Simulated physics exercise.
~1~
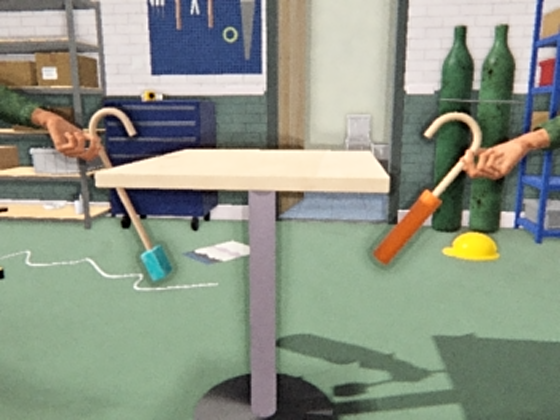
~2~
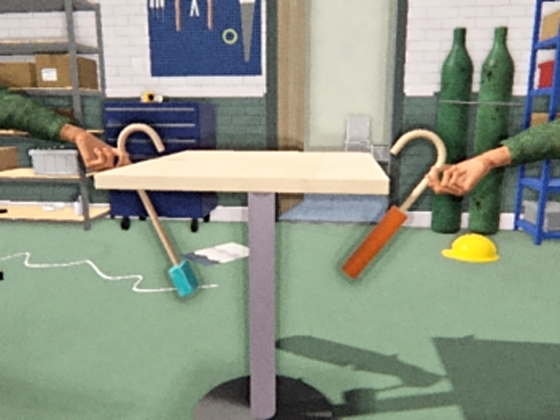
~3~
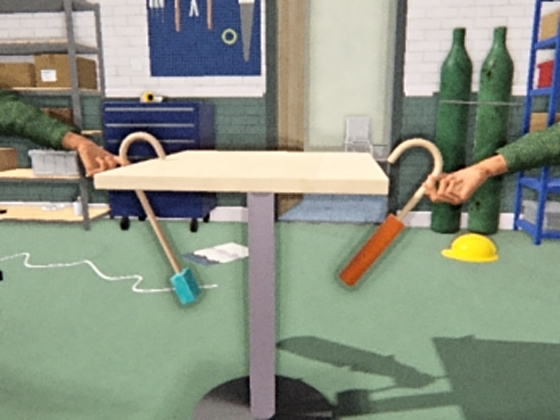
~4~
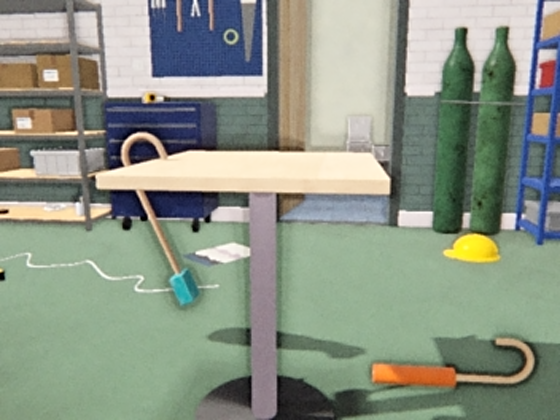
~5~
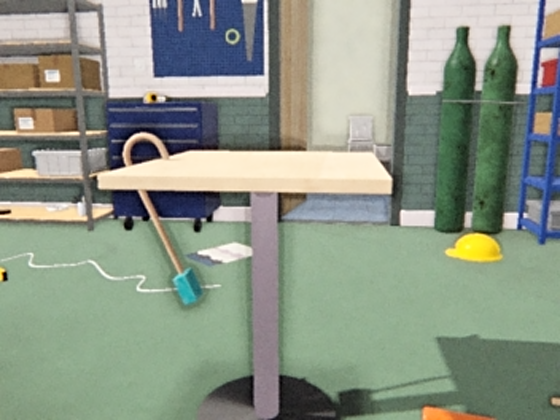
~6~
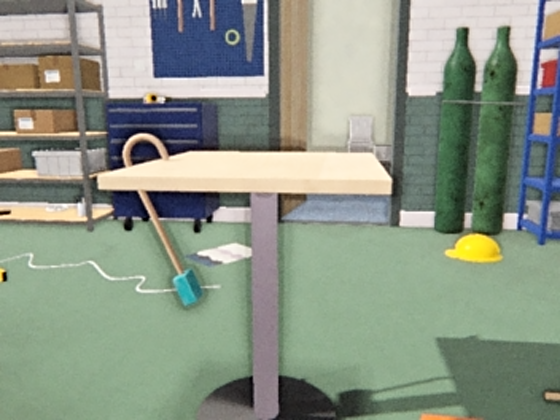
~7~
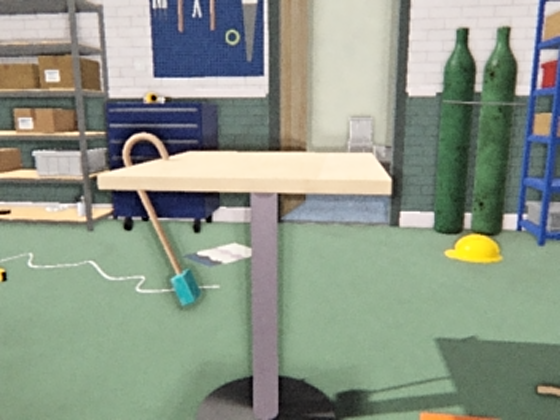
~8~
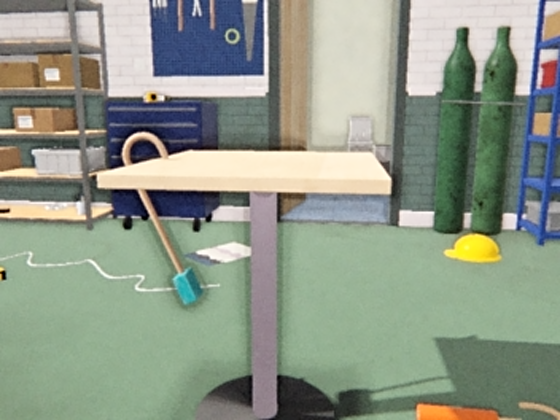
Two hands hooking a turquoise brush and an orange umbrella on a table's edges, the umbrella dropping, the brush staying hung.
